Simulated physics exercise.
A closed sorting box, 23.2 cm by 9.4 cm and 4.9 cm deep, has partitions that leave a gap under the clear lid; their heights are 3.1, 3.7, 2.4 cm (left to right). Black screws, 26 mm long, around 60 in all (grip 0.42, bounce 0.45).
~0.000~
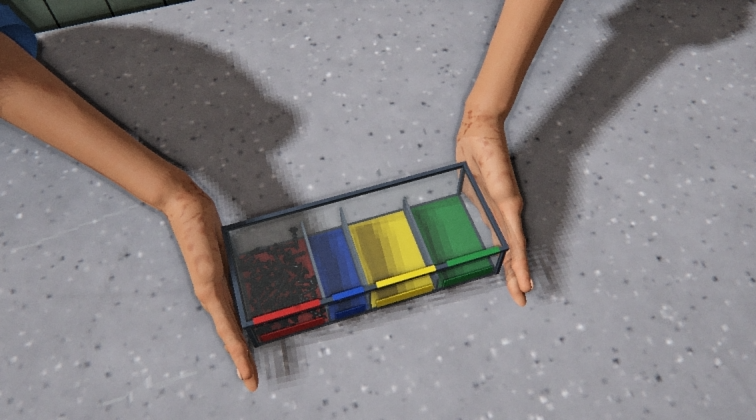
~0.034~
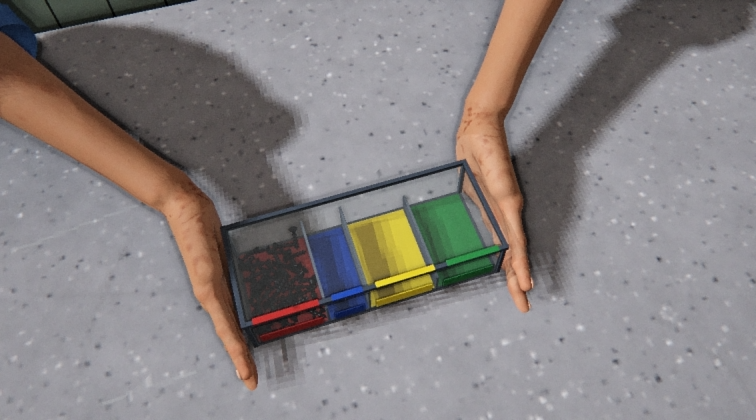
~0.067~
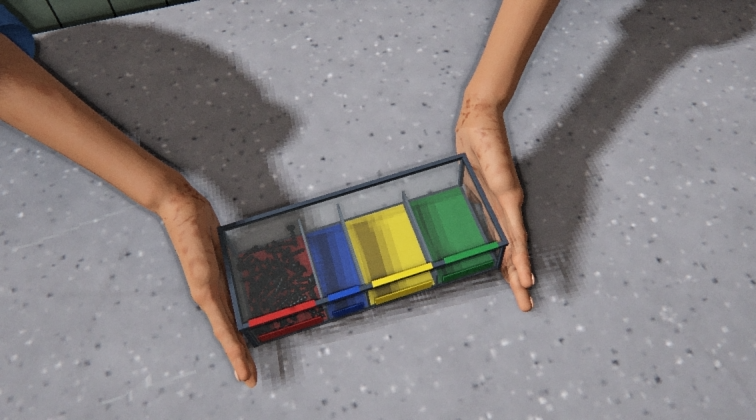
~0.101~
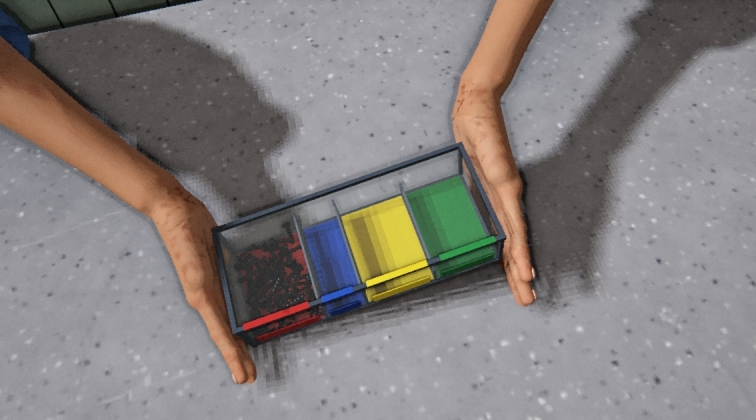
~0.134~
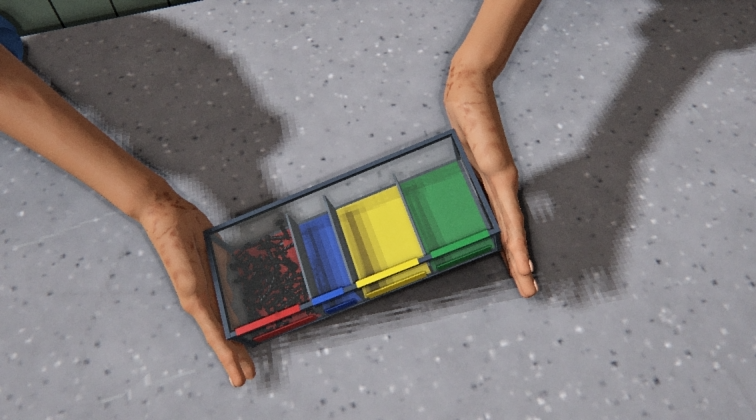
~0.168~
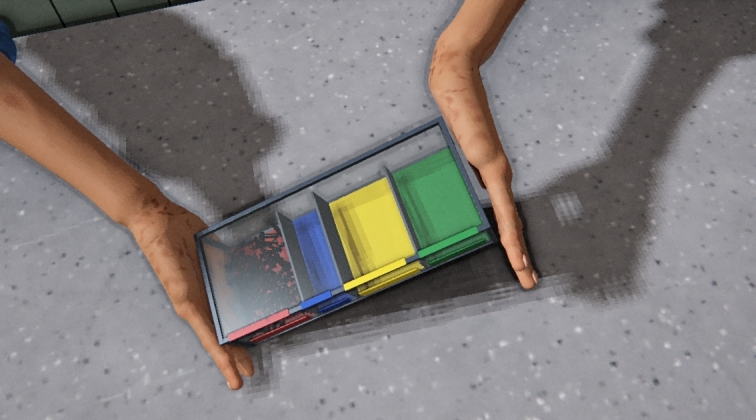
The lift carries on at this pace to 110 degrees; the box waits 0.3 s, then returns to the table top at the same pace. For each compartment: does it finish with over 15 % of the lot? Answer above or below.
Red compartment: Above; blue compartment: Below; green compartment: Below; yellow compartment: Below.
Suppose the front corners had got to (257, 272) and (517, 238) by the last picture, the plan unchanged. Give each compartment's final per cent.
Red 15; blue 30; green 50; yellow 5.
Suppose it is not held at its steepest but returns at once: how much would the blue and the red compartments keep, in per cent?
Then: Blue 0; red 100.
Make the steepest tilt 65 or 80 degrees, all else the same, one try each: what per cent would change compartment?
Some 0 and 0 per cent.
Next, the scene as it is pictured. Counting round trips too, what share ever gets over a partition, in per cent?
About 0 per cent.
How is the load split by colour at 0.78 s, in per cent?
Red 100; blue 0; green 0; yellow 0.
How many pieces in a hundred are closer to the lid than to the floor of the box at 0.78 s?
Some 50 per cent.
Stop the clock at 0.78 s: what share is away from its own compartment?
Roughly 0 per cent.
Then, at 0.78 s, tilt 110 degrees; red 100 %.
After 1.19 s, tilt 62 degrees; red 100 %.
After 1.68 s, tilt 0 degrees; red 100 %.
By 2.1 s all is still; red 100 %, blue 0 %, green 0 %, yellow 0 %.
